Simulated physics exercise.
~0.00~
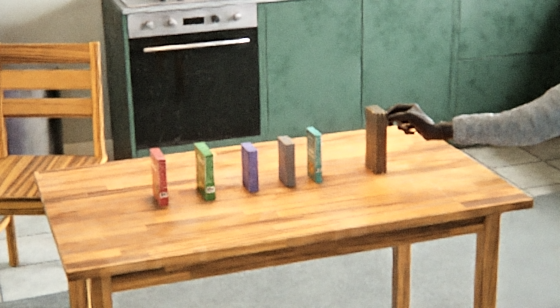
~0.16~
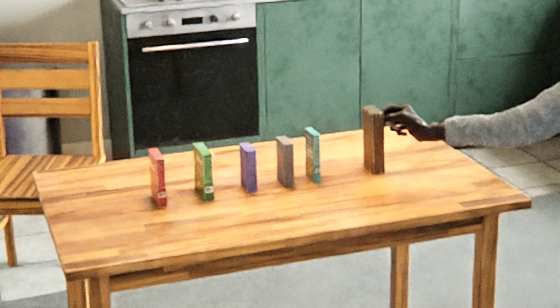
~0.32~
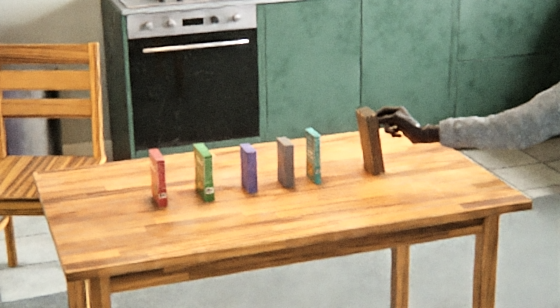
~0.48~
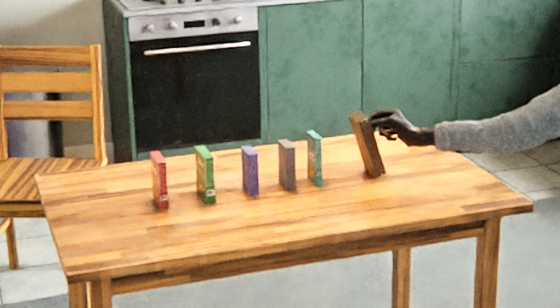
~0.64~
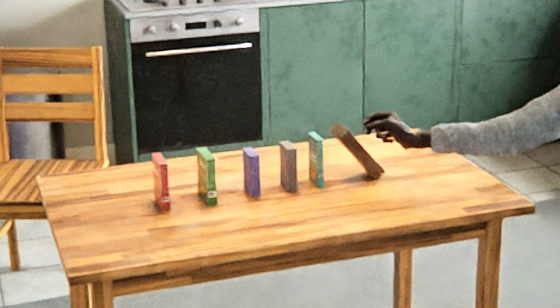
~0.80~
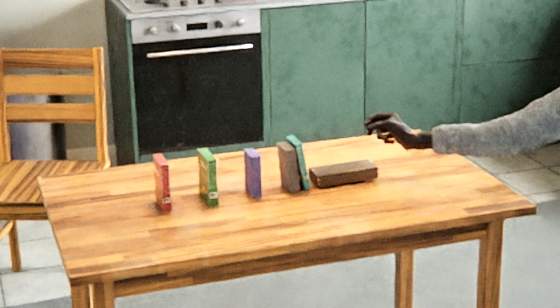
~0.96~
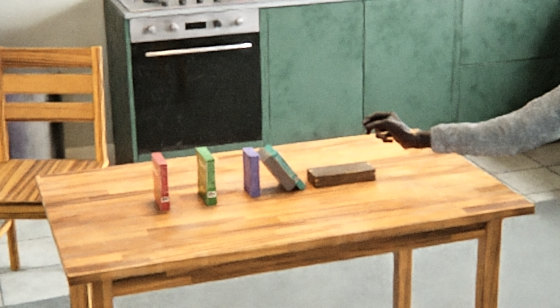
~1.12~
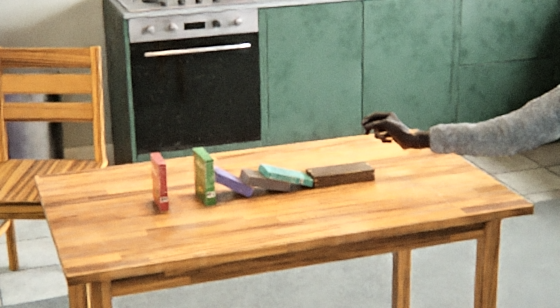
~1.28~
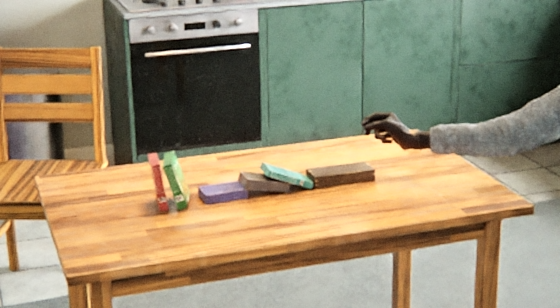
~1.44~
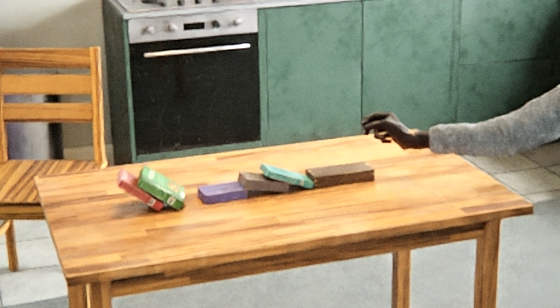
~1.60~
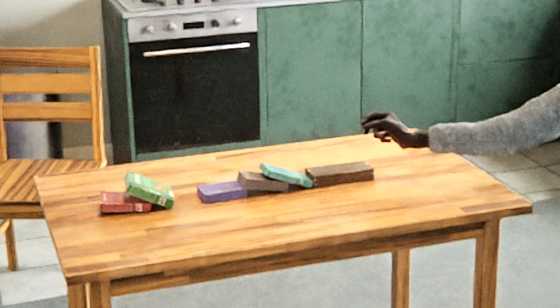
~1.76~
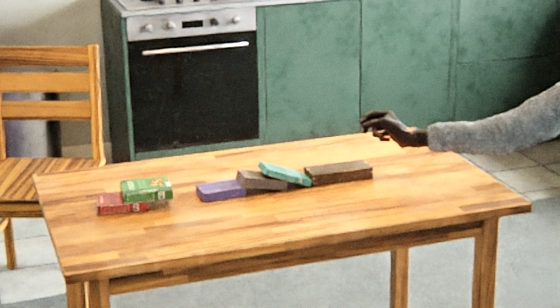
On a wooden kitchen table, a hand slowly tipped a brown board until it fell left into the turquoise packet, which toppled onto the grey block, then the blue, green and red pieces followed in turn, leaving everything lying down, some overlapping.
